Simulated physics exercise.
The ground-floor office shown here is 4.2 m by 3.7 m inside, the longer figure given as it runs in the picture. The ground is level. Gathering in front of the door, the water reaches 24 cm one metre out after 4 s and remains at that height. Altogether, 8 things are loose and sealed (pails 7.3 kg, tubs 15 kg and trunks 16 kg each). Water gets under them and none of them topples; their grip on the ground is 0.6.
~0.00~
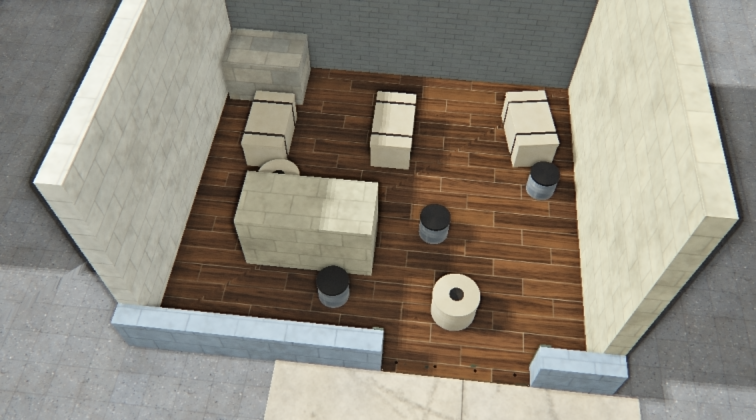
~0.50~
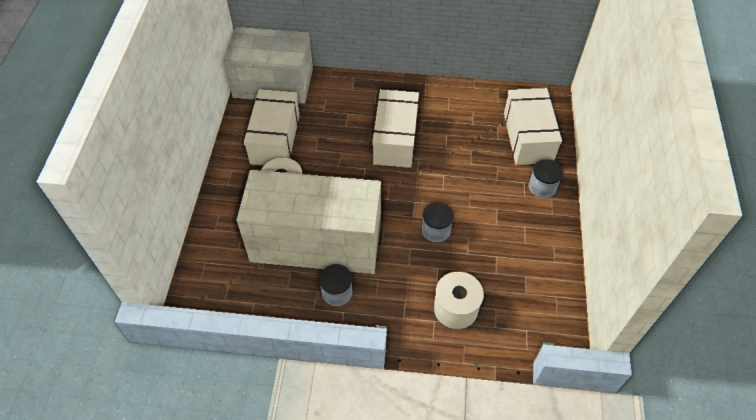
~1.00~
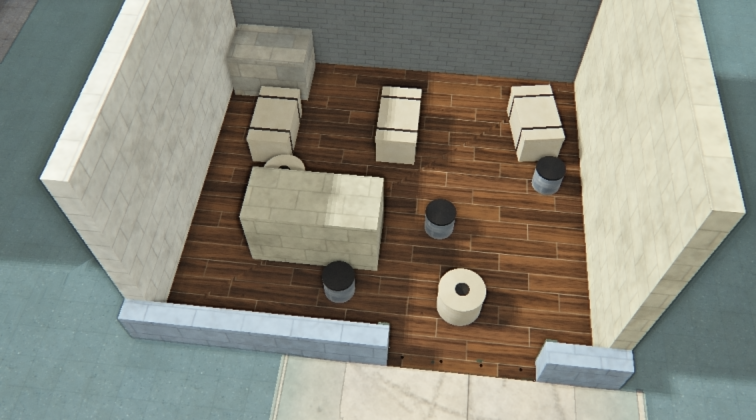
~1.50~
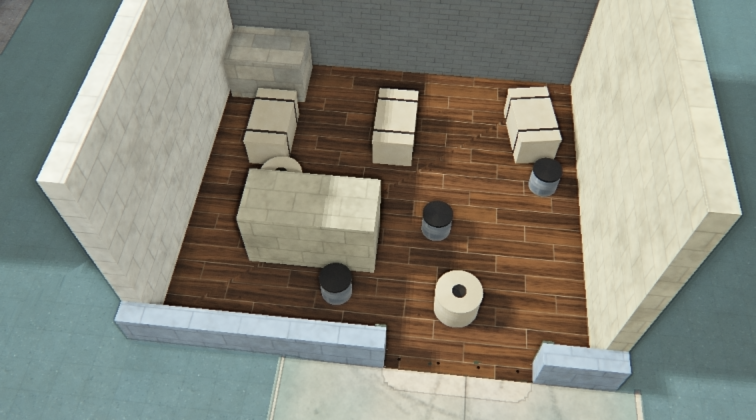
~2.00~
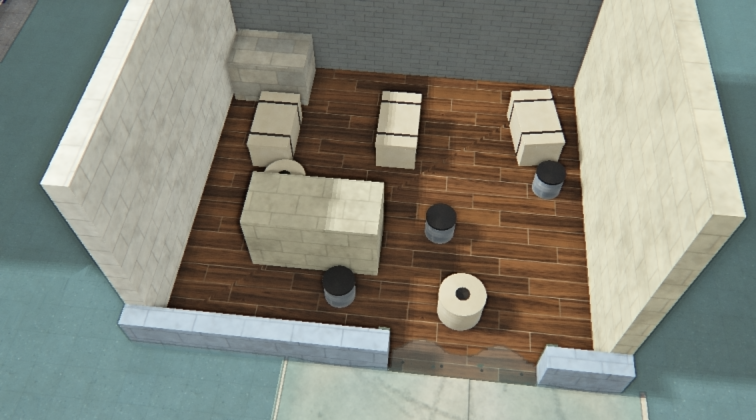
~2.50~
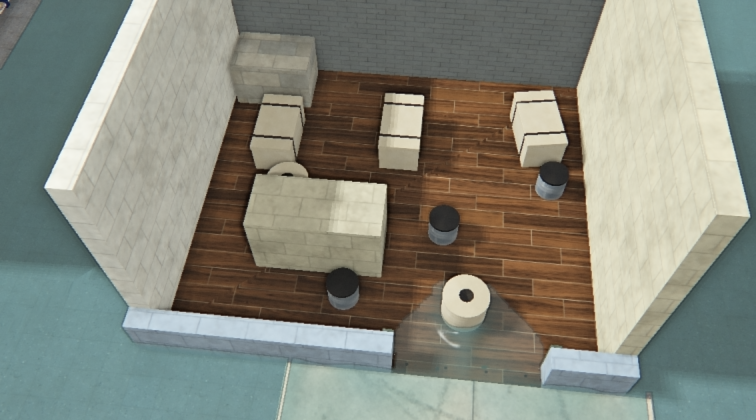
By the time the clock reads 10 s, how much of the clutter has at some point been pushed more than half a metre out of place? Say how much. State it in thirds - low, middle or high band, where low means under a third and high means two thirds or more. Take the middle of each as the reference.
High band.
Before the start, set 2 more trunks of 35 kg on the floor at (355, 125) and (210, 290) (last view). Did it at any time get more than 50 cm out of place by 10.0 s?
First one exceeds it, second one stays within it.
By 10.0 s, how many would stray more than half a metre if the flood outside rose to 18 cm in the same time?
I count 5 of them in that case.
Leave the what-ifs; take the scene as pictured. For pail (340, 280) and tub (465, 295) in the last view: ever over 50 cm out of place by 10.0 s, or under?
In that order: Short of it, over.
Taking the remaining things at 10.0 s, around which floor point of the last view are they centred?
Mean position: Approximately (359, 180).
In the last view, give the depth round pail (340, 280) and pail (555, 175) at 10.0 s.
Roughly 4 and 15 cm.
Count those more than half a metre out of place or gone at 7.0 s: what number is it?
Count then: 5.
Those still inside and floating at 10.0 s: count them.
It comes to 6 of them.
After 3.5 s 0 of 8 are over 50 cm from their spots; 0 afloat.
After 4.5 s 1 of 8 are over 50 cm from their spots; 0 afloat.
After 7.0 s 5 of 8 are over 50 cm from their spots; 5 afloat.
After 10.0 s 6 of 8 are over 50 cm from their spots, and 6 have been at some point; 6 afloat.
